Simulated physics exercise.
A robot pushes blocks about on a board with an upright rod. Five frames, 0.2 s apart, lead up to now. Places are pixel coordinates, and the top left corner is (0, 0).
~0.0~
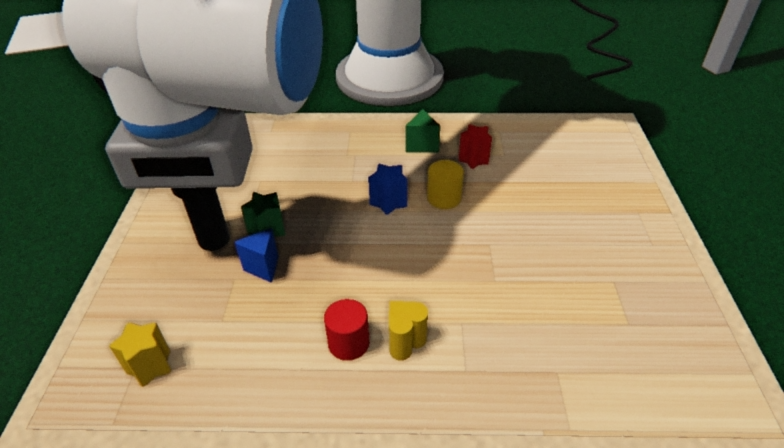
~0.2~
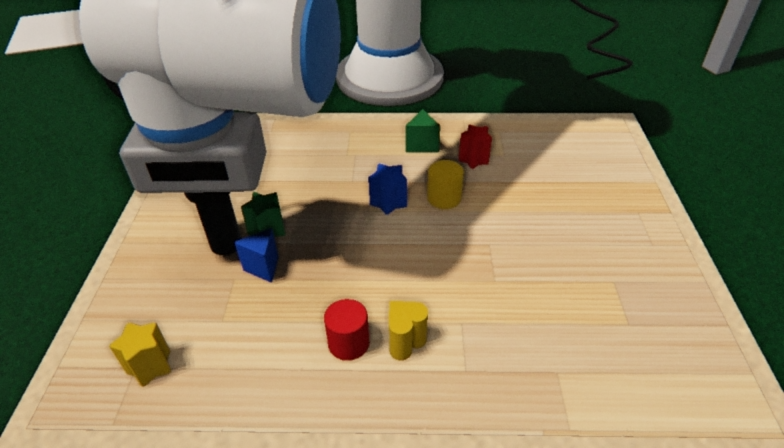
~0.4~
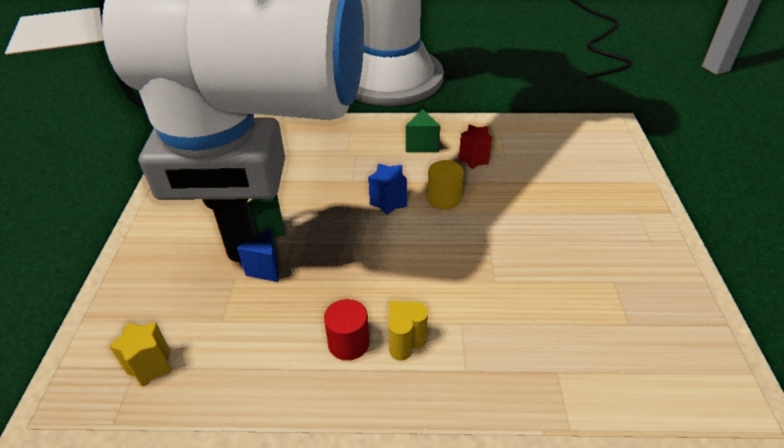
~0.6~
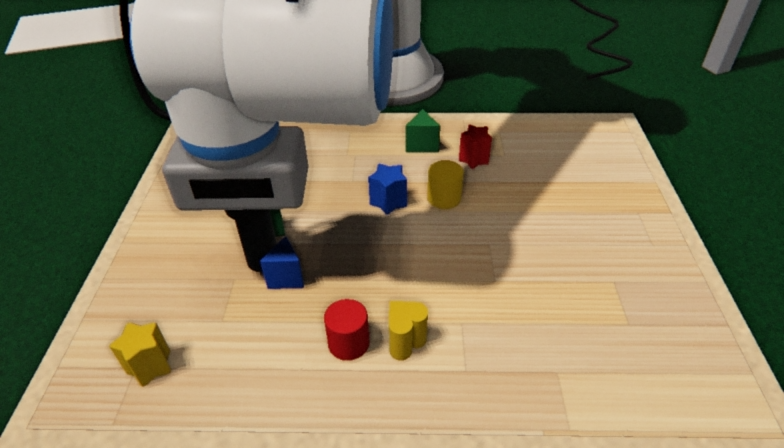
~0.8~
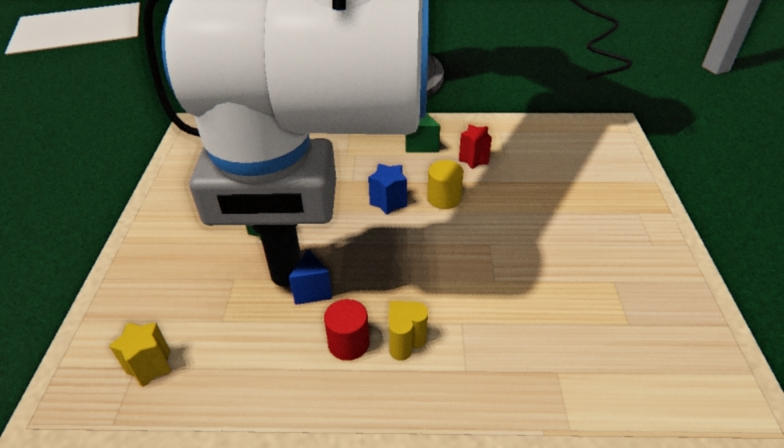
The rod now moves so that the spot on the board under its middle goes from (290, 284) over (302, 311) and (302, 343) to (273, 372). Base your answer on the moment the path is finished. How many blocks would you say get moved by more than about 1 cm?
Number moved: 1.
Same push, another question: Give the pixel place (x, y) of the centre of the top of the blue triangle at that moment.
My prediction: (327, 277).
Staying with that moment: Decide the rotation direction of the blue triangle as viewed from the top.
It turns counter-clockwise.
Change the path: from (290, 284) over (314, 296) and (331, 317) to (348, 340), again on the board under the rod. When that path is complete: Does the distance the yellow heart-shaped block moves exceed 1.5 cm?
In short: No.
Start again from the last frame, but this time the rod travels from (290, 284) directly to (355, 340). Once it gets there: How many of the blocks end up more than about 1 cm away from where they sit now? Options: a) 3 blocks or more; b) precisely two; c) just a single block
Option b.
On the path given first. One third of the way, rod (300, 302); blue triangle (326, 276), turned 40° anticlockwise.
Two thirds of the way, rod (299, 336); blue triangle (327, 277), turned 45° anticlockwise.
At the end, rod (270, 363); blue triangle (327, 277), turned 45° anticlockwise; red circle in place.
